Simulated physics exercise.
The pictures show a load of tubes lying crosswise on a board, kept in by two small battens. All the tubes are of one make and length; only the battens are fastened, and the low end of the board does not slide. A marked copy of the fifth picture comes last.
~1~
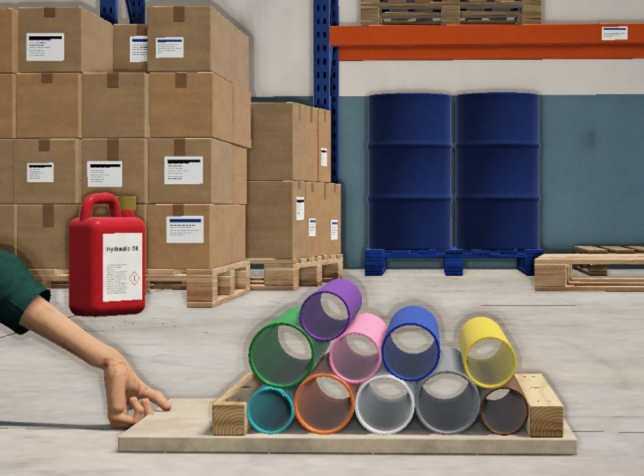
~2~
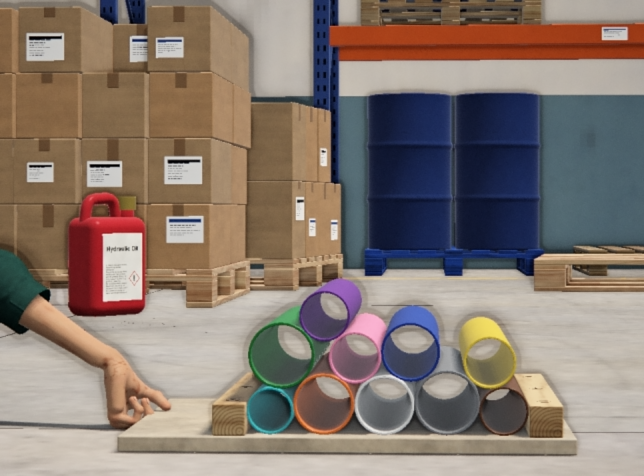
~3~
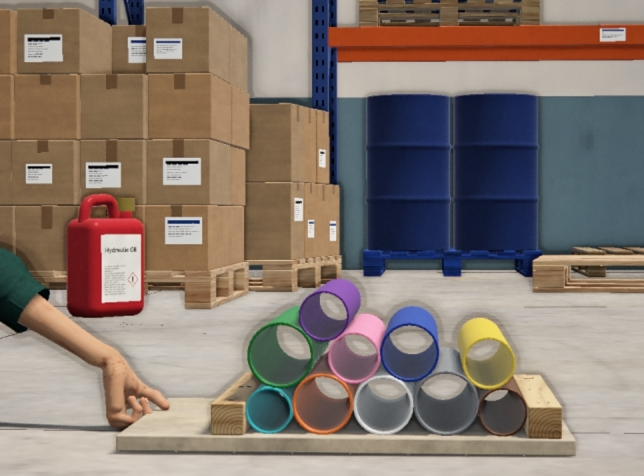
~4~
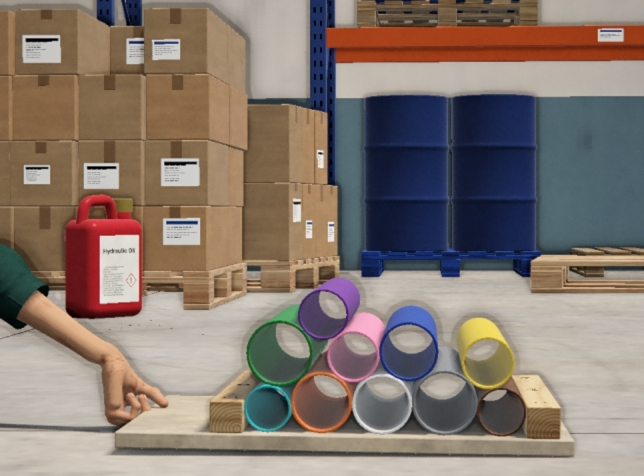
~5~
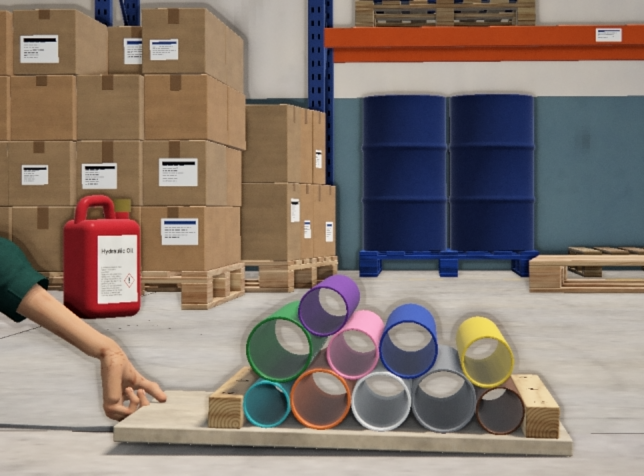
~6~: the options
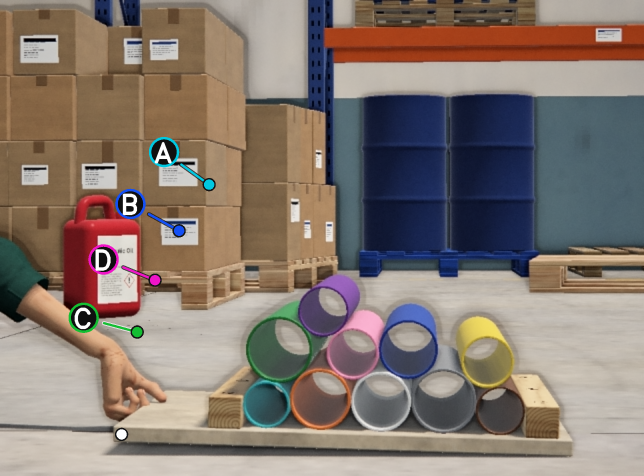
The left end of a board loaded with colourful stacked tubes rises very slightly from the warehouse floor as a green-sleeved arm reaches in from the left, its hand at that end. The tubes tilt faintly with the board, keeping their places between two wooden battens.
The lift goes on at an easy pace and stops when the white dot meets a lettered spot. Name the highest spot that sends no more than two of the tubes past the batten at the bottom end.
It can be raised to B.
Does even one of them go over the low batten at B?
Yes, at B.
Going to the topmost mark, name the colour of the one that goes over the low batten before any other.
The yellow one.
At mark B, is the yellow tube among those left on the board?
No, with B.
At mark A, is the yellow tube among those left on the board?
The yellow tube: No.
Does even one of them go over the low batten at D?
Yes, at D.
On the marked copy, A at (209, 185); B at (180, 231); C at (137, 332); D at (155, 280); the white dot at (122, 435).
Following B. Soon after the start, board at 17°.
Later, board at 29°.
In the end, board at 29°, one over the low batten (yellow).
As for the rest, A four over the low batten (yellow, pink, purple, blue); C none over the low batten; D one over the low batten (yellow).
